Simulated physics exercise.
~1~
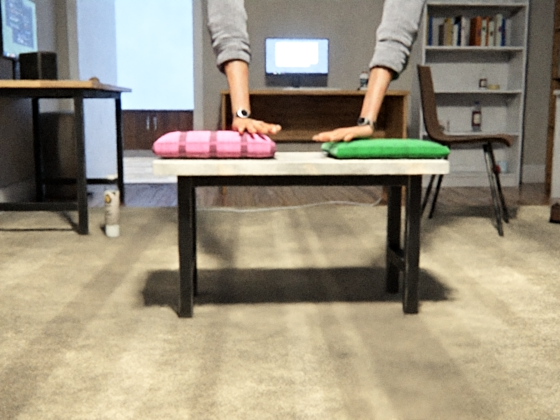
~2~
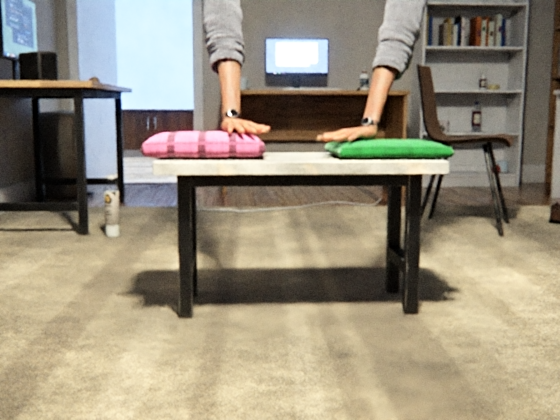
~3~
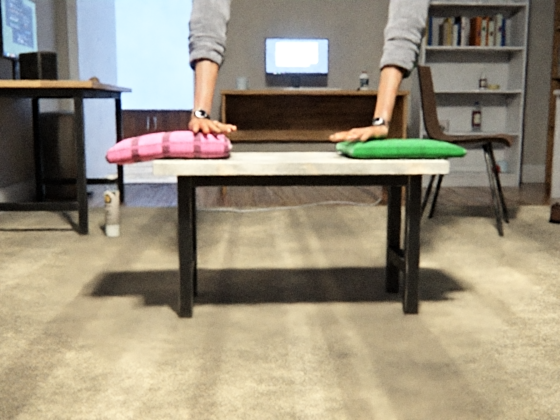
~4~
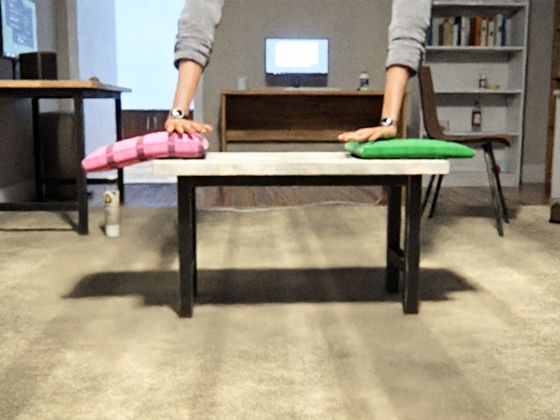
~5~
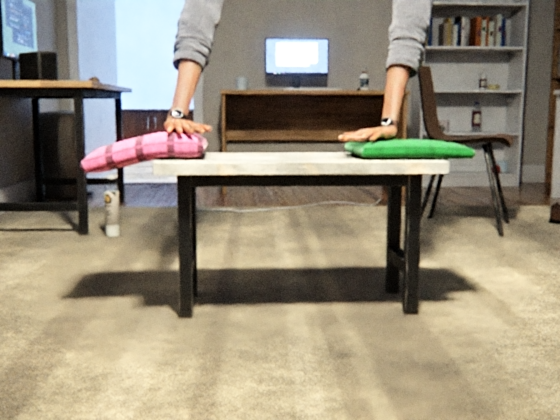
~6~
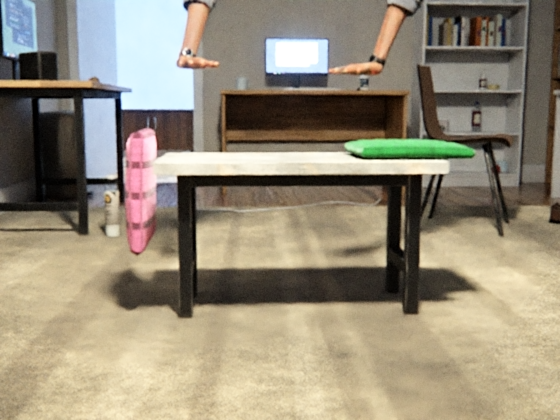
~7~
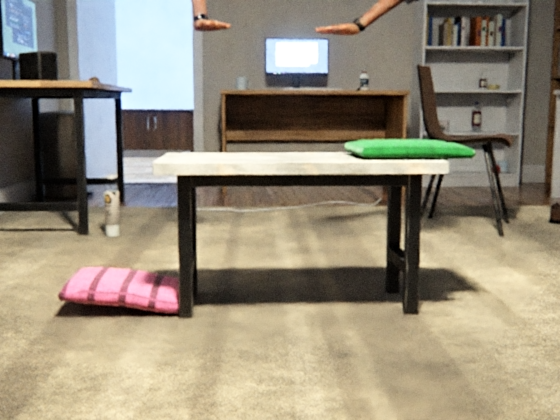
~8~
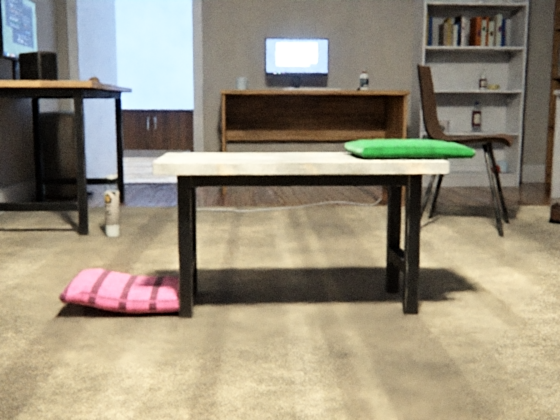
In a room with a desk and bookshelf behind, two hands slid a pink pillow left and a green pad slightly right on a low table, then let go; the pillow tipped off the end onto the floor while the pad stayed on top.
